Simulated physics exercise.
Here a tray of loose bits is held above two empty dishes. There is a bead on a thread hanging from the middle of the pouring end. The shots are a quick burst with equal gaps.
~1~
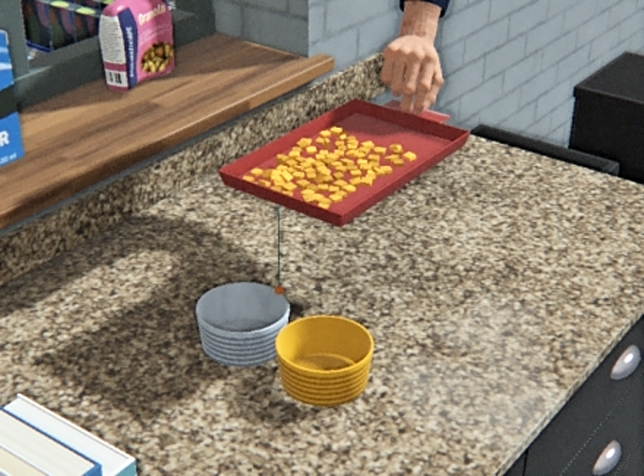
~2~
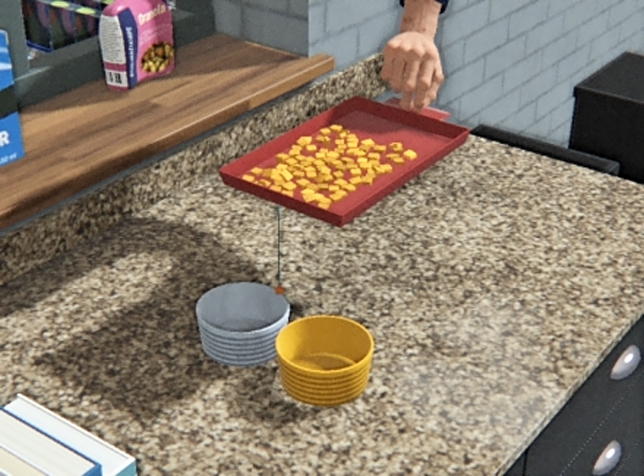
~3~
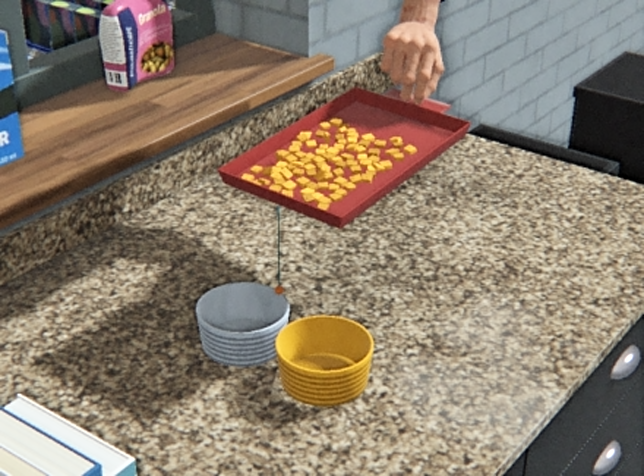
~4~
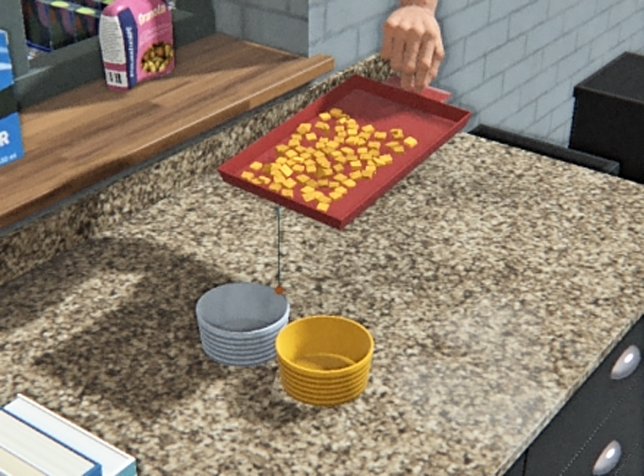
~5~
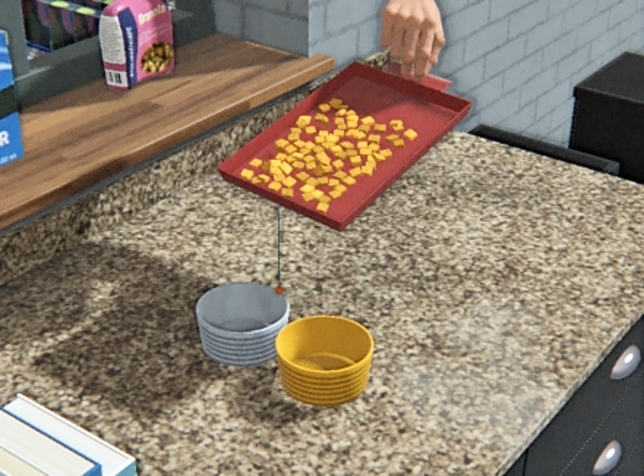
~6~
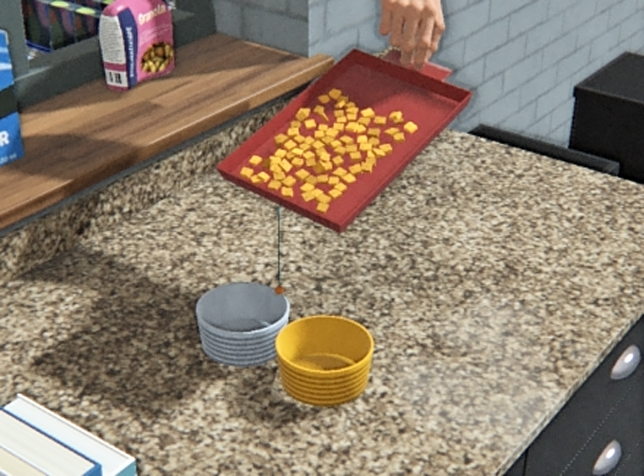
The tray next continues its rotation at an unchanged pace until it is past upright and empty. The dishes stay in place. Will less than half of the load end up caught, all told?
No, the greater share is caught.
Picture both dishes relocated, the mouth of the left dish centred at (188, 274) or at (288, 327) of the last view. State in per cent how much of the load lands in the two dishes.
About 20 per cent first, then about 80 per cent.
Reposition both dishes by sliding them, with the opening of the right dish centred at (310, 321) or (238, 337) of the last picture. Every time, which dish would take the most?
In the first try it's the one on the right, and in the second it's the one on the right.
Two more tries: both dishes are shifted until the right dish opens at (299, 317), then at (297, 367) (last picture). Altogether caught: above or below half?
Result, first setup: A majority share; second setup: A minority share.
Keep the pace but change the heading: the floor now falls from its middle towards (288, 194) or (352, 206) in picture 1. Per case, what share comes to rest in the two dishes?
First some 80, then 70 per cent.
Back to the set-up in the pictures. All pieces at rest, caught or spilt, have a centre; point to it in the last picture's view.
Once nothing moves, the middle sits near (314, 372).
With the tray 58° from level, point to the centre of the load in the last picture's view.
I'd mark the middle close to (313, 176).
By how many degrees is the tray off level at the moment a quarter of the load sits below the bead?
Approx. 100° from level.
Just after the last frame, tray tipped steeply; every one on the tray.
A moment on, tray tipped right over; the larger part on the tray; about a tenth in the right dish; about a tenth in the left dish; just a few outside both.
Further on, tray tipped past a quarter turn; roughly two thirds in the right dish; about a tenth in the left dish; about a tenth outside both.
When it is over, tray tipped past a quarter turn; roughly two thirds in the right dish; about a tenth in the left dish; about a tenth outside both.
